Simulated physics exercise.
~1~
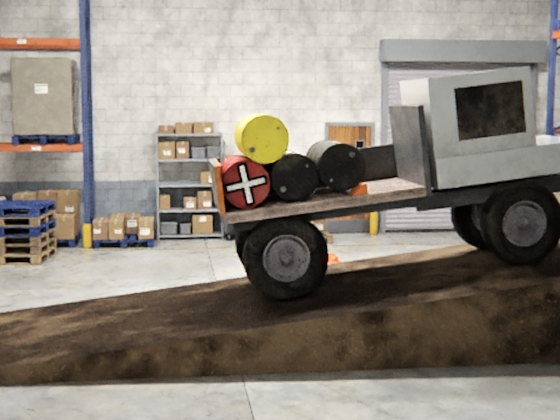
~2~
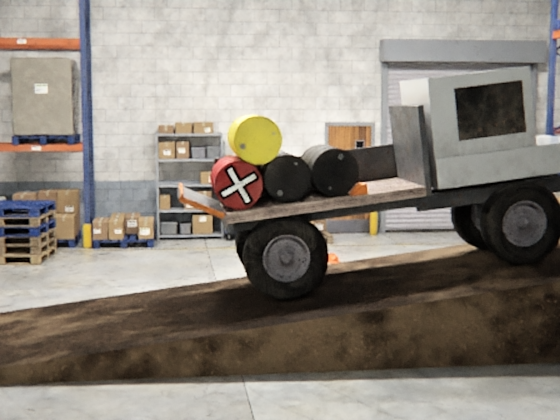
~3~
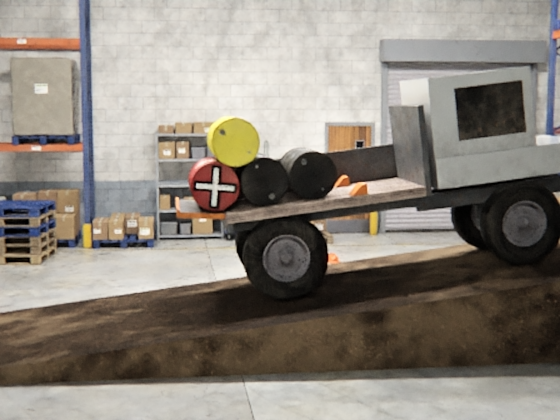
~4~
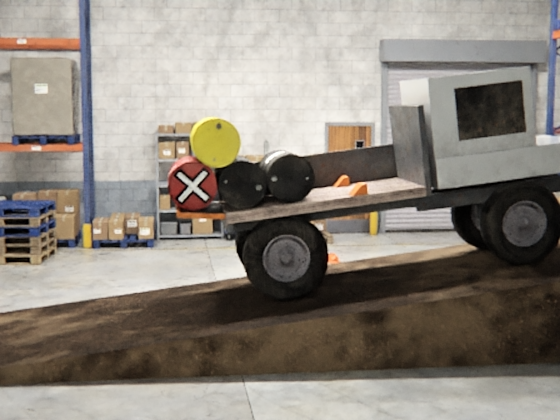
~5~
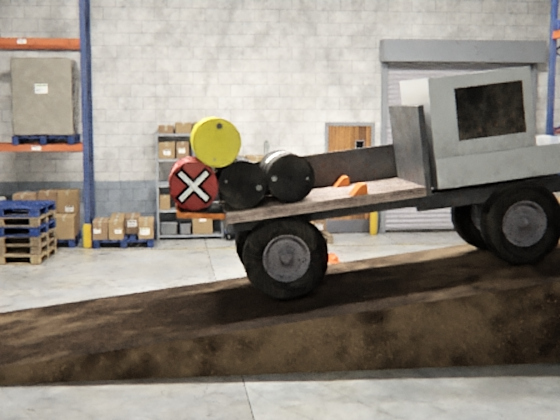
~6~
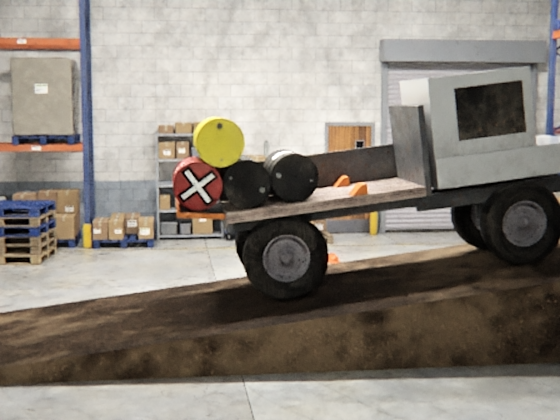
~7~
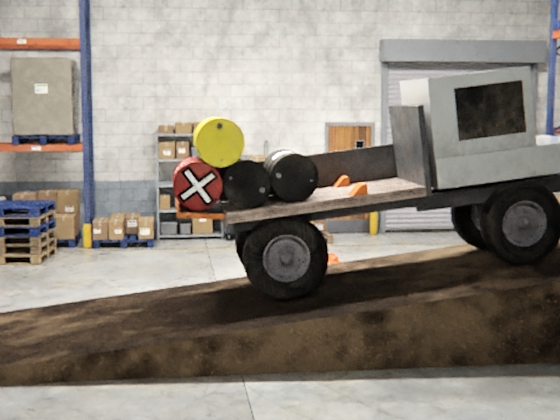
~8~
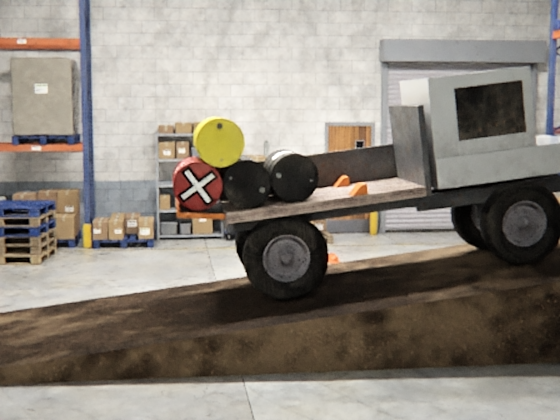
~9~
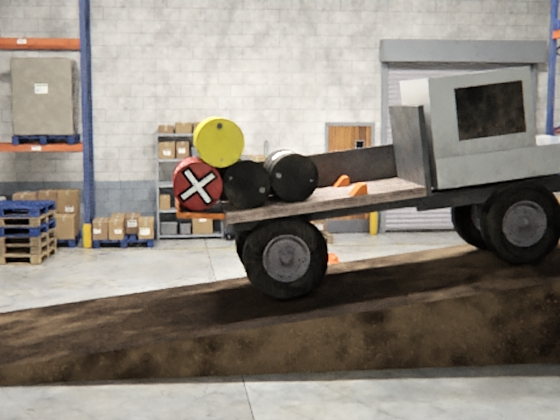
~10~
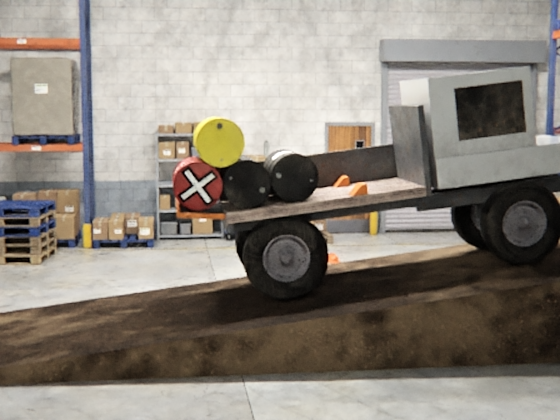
Warehouse with a truck on a dirt slope, its tailgate dropping and stacked drums rolling left onto it, then settling without falling.
